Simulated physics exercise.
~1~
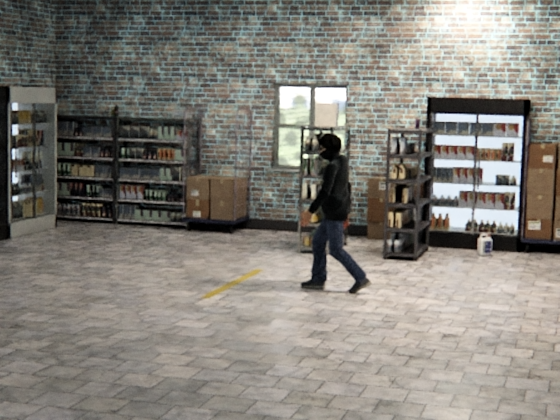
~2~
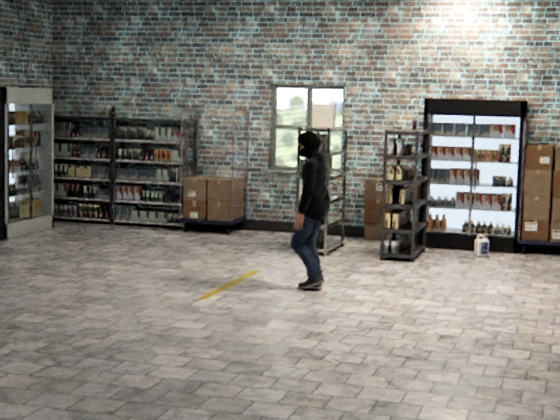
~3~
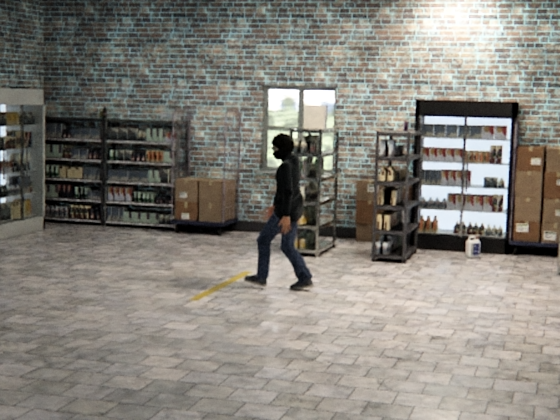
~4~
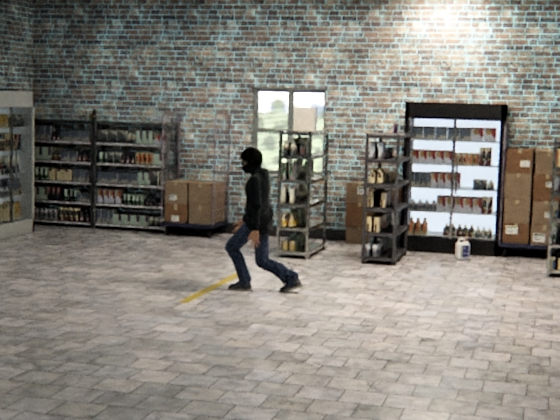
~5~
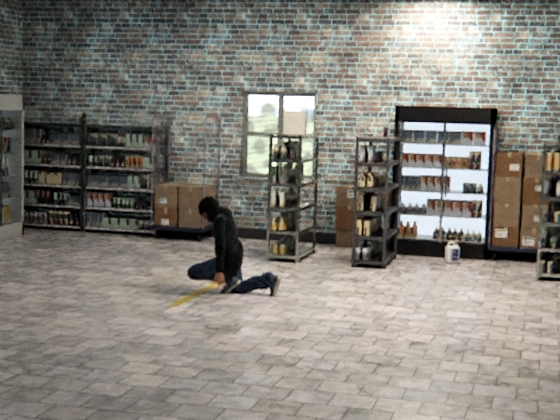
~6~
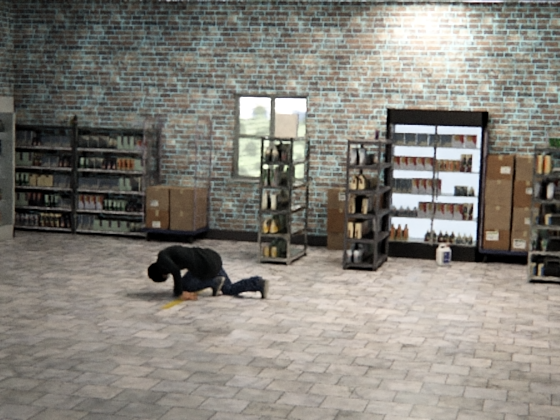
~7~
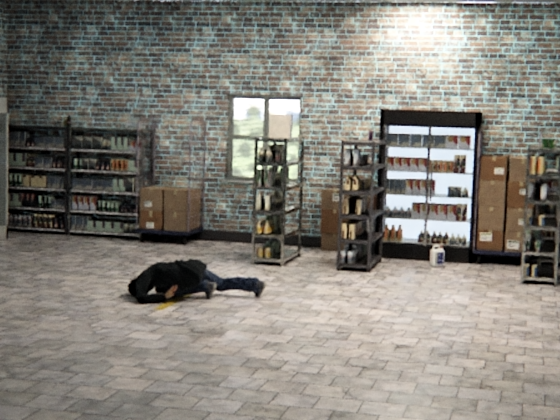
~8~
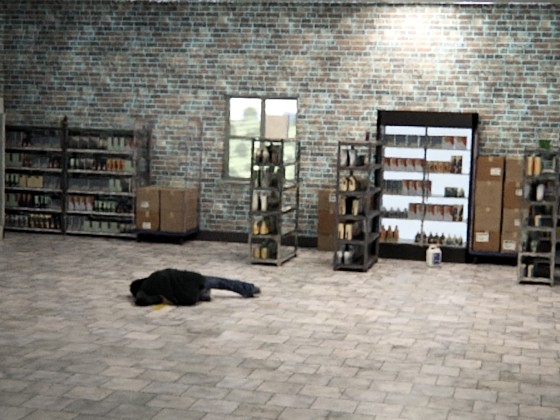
A person in dark clothes and a black head covering walked left across a store's tiled floor toward a yellow line, sank to the knees, and slumped forward, ending face down and still, head and chest past the line but hips short of it.
